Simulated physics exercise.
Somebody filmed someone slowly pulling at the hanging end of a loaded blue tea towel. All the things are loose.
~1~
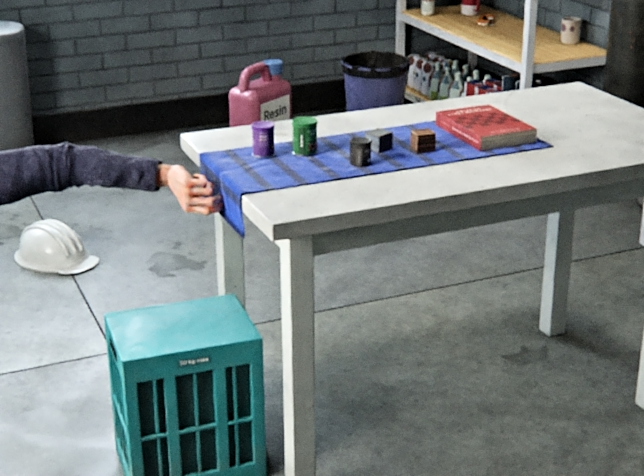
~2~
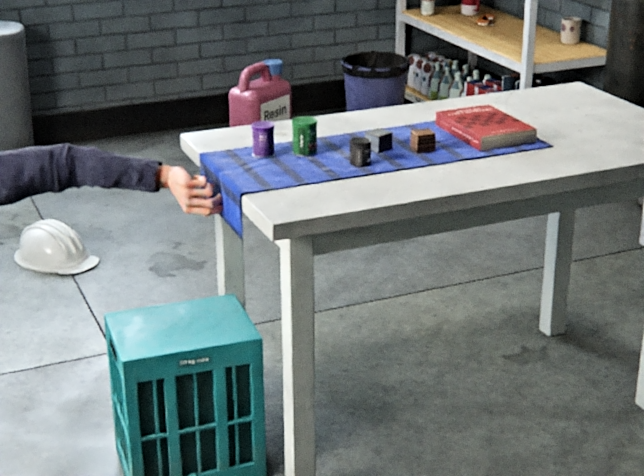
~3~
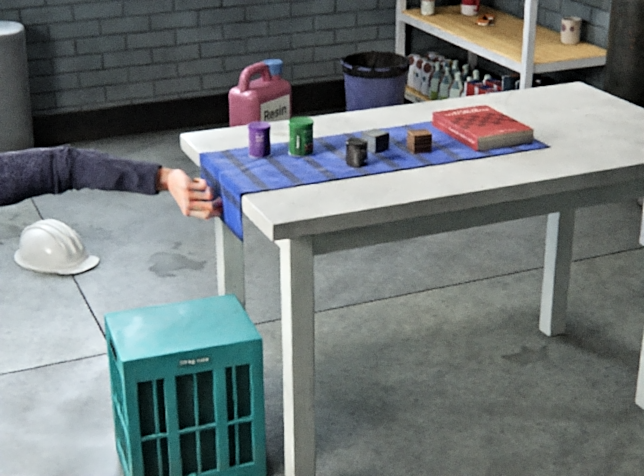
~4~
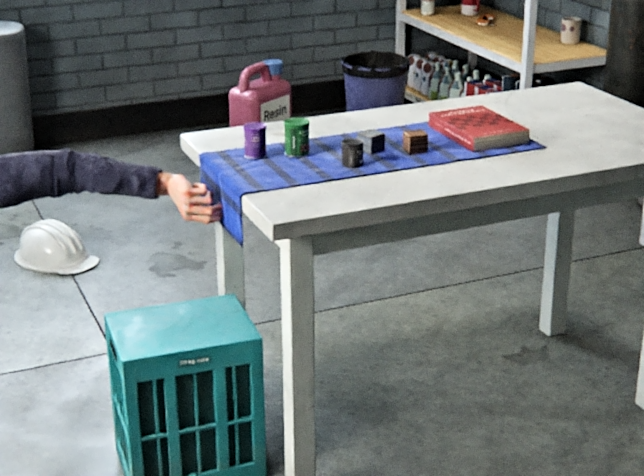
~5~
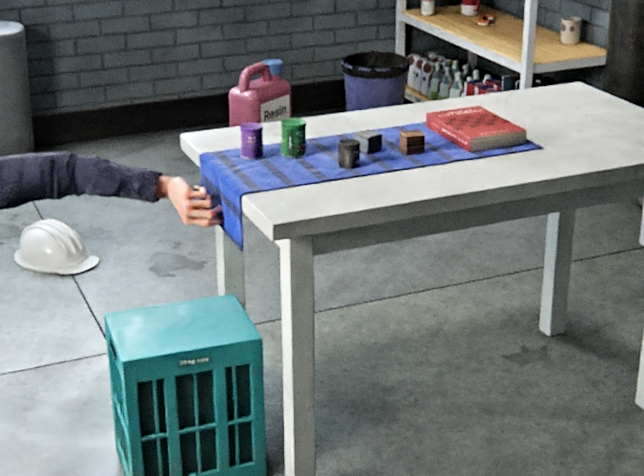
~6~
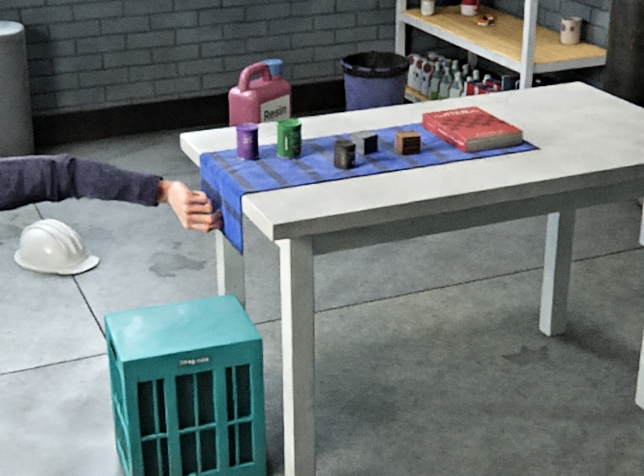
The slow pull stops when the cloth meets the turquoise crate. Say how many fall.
Over the edge go two.
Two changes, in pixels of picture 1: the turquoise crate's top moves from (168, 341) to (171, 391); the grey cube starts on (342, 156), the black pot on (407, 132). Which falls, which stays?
The grey cube comes down, the black pot stays on.
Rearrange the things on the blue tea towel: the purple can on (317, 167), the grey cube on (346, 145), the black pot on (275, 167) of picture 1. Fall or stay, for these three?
The purple can goes over; the grey cube does not fall; the black pot falls.
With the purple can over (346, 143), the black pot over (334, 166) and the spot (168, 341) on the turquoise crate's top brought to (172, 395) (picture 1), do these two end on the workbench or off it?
The purple can falls; the black pot tumbles off.
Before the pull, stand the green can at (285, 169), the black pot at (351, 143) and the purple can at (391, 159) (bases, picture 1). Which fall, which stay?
The green can comes down; the black pot survives; the purple can survives.
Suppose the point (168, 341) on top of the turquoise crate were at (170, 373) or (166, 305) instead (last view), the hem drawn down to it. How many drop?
Then 3 and 1.
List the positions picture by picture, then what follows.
In the first picture, hem (244, 239); purple can (263, 124); green can (305, 120); black pot (361, 140); grey cube (379, 132); brown cube (423, 131); top of the crate (168, 341).
In the second picture, hem (242, 239); purple can (263, 124).
In the third picture, hem (243, 243); green can (301, 121).
In the fourth picture, hem (242, 247); black pot (352, 141); top of the crate (168, 341).
In the fifth picture, hem (242, 251); grey cube (368, 133).
In the sixth picture, hem (242, 255); purple can (247, 127); green can (289, 122); black pot (345, 142); grey cube (364, 134); brown cube (408, 134).
Soon after, hem near (222, 269); all still up.
After that, hem on the crate; purple can and green can gone.
In the end, hem on the crate; purple can and green can gone. The workbench loses two.
